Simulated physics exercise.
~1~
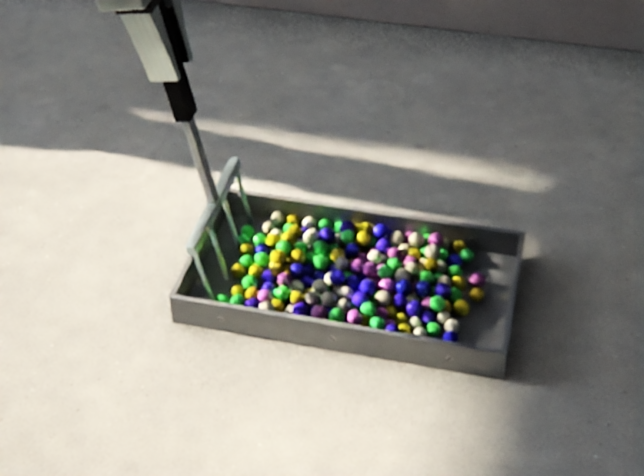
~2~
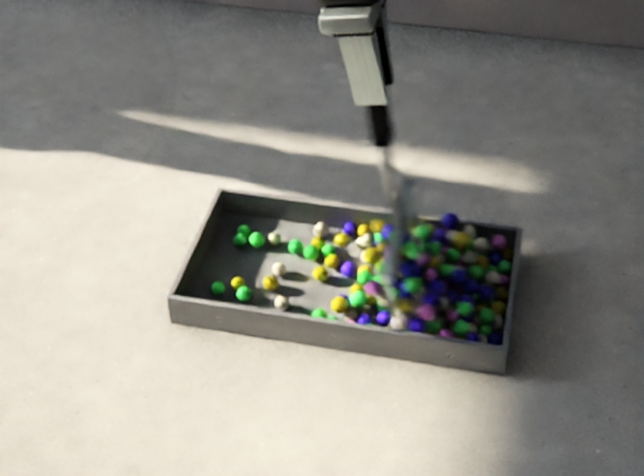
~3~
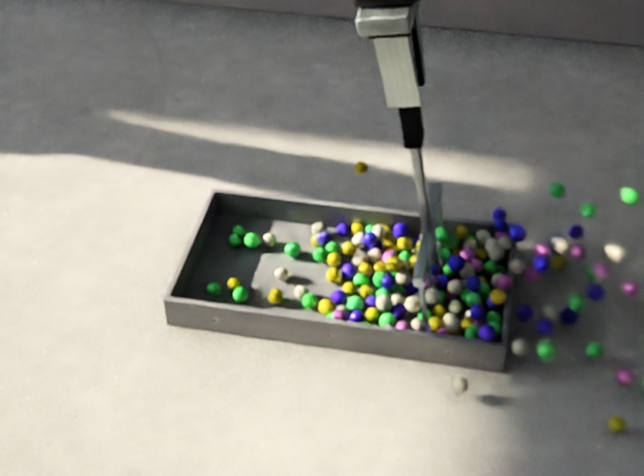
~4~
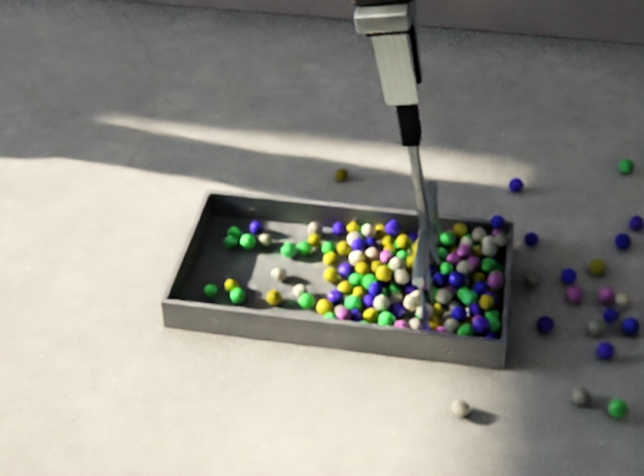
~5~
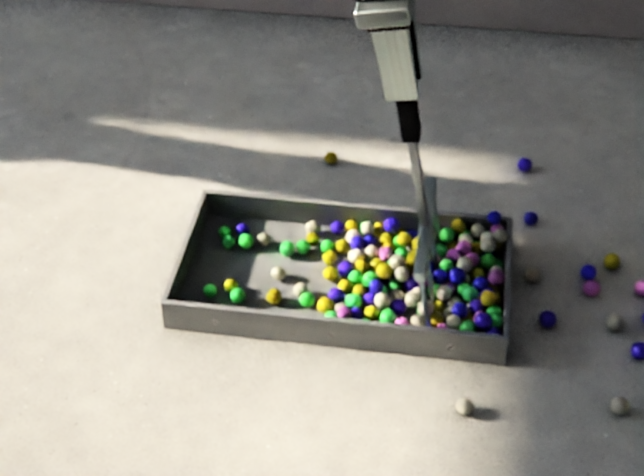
A robot arm holding a thin grey rake reaches down into a shallow grey trough on a pale, partly shadowed floor, viewed from above at an angle. Small round sweets in green, blue, yellow, white and pink fill most of the trough, with the rake at its left end. The rake sweeps right, crowding the sweets against the far end and leaving only a few scattered behind. Many then spill over the right end and scatter across the floor. The rake stops short of that end, and most sweets remain inside while the strays lie mainly to the right.
